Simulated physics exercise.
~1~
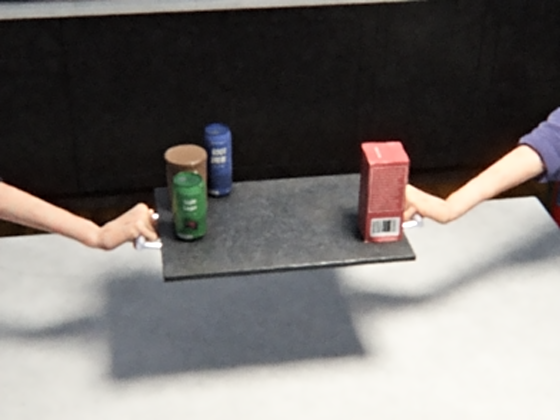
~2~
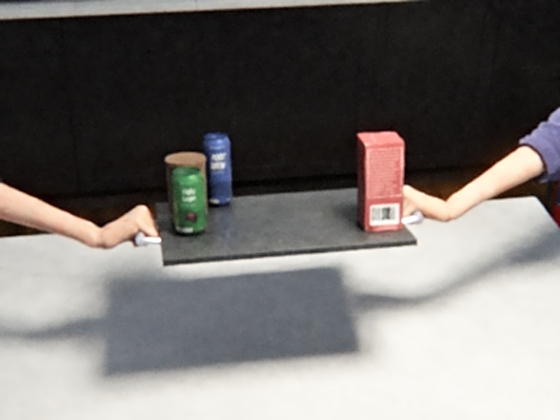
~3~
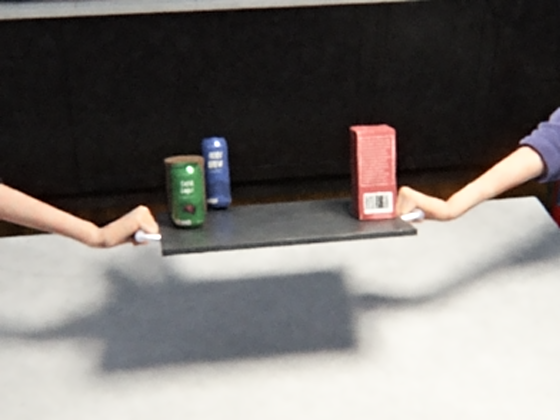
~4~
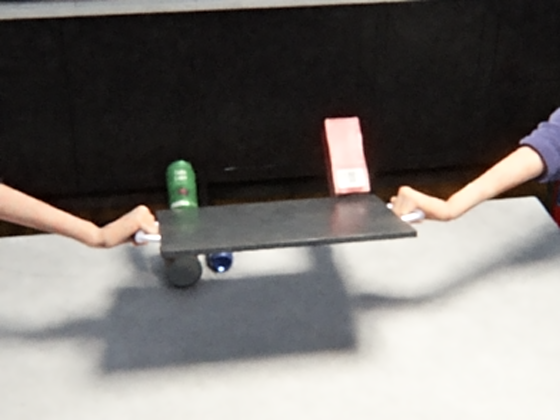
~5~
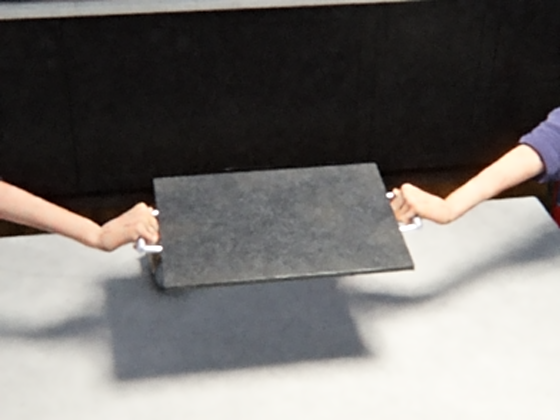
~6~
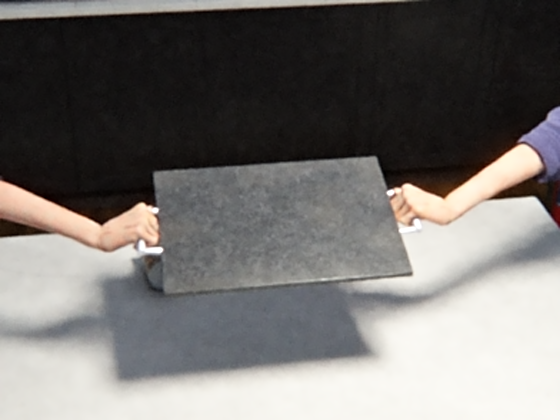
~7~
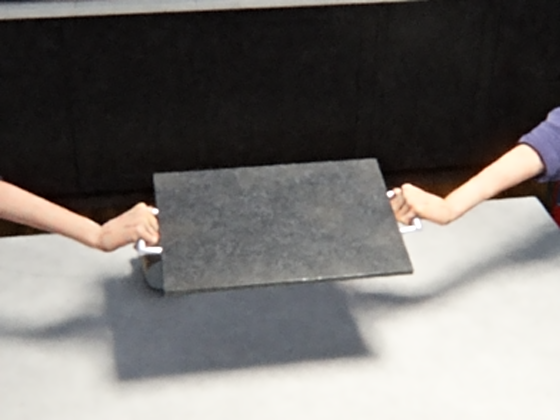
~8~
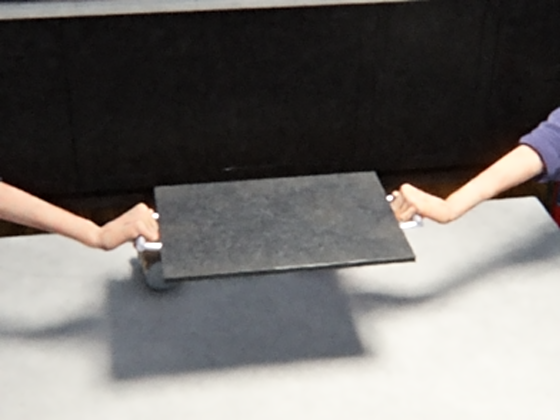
To begin with, two hands hold a dark, rimless tray by its ends above a pale surface, with a blue can, a brown tin, a green can and a red carton standing on it. The tray tips so its far edge drops, and the items lean away. The brown tin and blue can go off and show beneath the tray, while the green can and red carton tumble over the far side. The hands then swing the emptied tray the other way, near edge down. Finally it eases back toward level, bare, with the tin partly visible under its left end.
